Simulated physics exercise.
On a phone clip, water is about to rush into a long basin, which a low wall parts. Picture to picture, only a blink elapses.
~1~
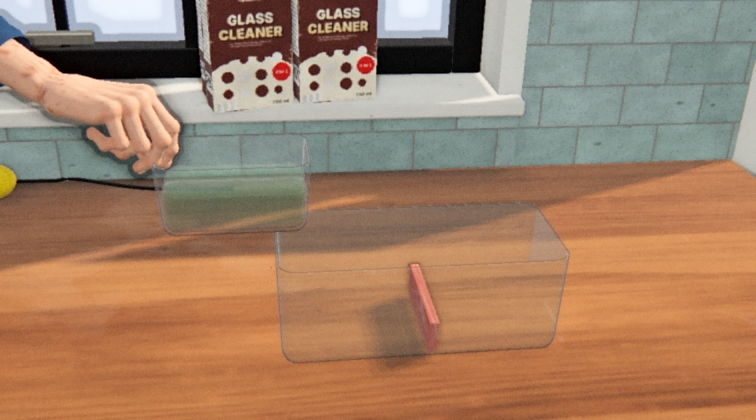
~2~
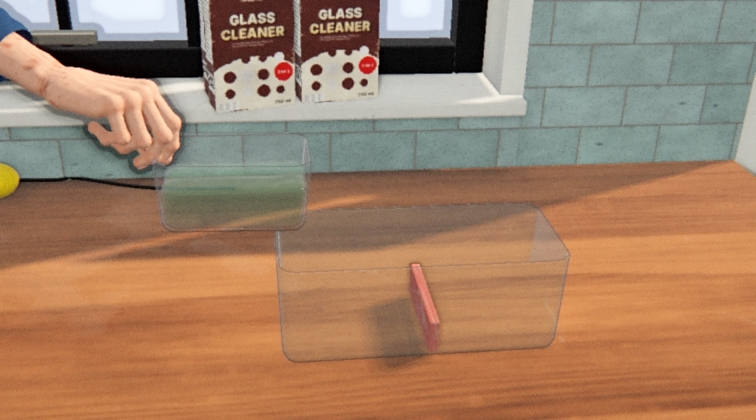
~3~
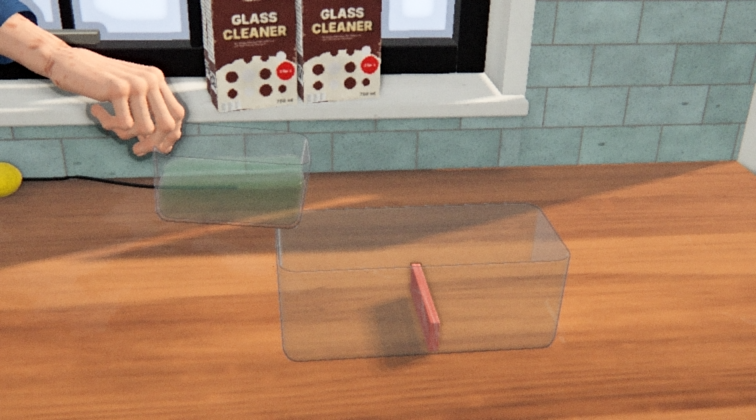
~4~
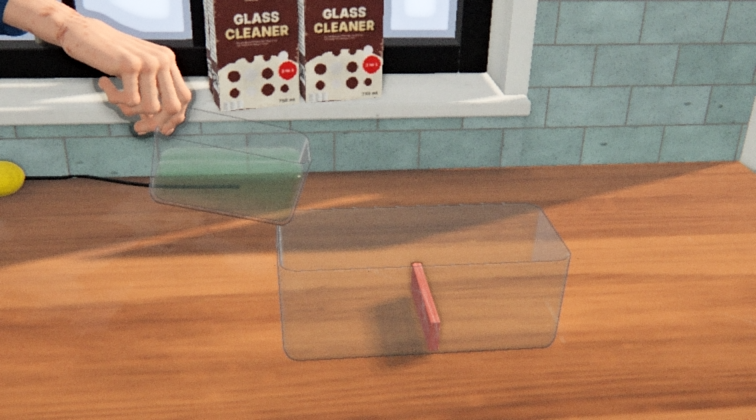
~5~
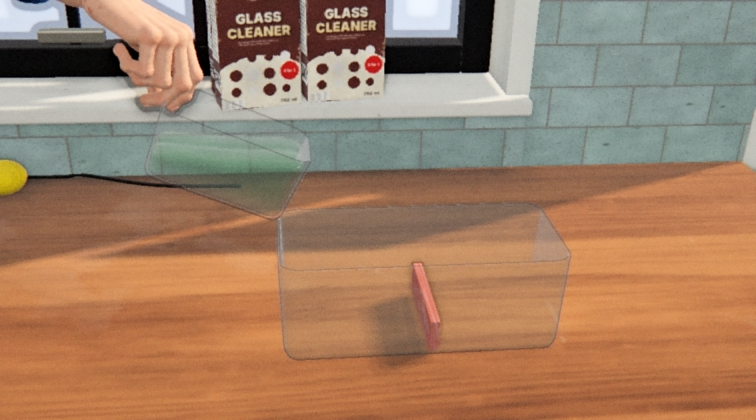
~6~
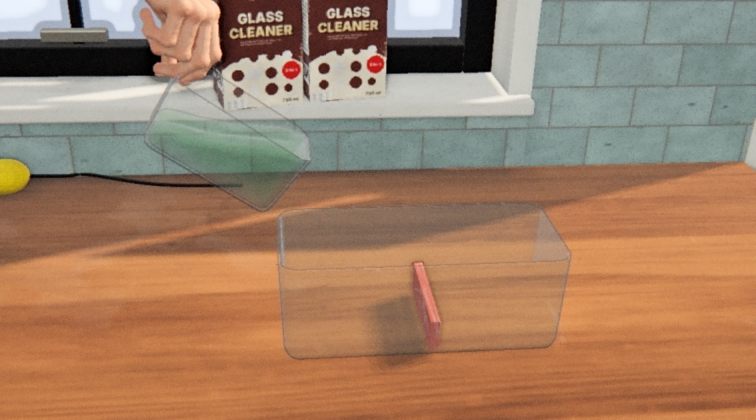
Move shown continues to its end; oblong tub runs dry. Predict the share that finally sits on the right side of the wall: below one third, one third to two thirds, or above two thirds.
The share right of the wall is going to stay short of a third.
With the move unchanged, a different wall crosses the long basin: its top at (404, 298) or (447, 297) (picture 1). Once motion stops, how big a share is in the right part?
Result: 55 % first, 15 % second.
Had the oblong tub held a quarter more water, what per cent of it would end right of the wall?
40 per cent.
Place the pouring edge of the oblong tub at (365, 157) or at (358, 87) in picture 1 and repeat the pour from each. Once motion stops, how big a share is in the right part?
The first start yields 70 per cent, the second 65 per cent.
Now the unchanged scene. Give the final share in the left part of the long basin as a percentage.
Estimate: Some 70 per cent.
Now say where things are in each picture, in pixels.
Tilt 0°; pouring edge (308, 151); surface from (163, 180) to (304, 175); the long basin's rim runs from (276, 243) to (553, 231); the wall's top is at (424, 293), in the first frame.
Tilt 2°; pouring edge (308, 151); surface from (163, 178) to (305, 172), in the second frame.
Tilt 6°; pouring edge (309, 151); surface from (161, 172) to (303, 166), in the third frame.
Tilt 14°; pouring edge (309, 150); surface from (158, 160) to (303, 159), in the fourth frame.
Tilt 24°; pouring edge (309, 150); surface from (154, 142) to (304, 151), in the fifth frame.
Tilt 35°; pouring edge (309, 150); surface from (151, 119) to (308, 142), in the sixth frame.
A moment on, the oblong tub is tipped on its side and 35 per cent is still to pour, 9 is left of the wall and 0 right of it.
Next, the oblong tub is tipped right over and 2 per cent is still to pour, 57 is left of the wall and 29 right of it.
Then the oblong tub is tipped right over and 0 per cent is still to pour, 69 is left of the wall and 26 right of it.
Later the oblong tub is tipped right over and 0 per cent is still to pour, 71 is left of the wall and 26 right of it.
Finally, 71 per cent lies left of the wall, 26 right of it and 2 outside.
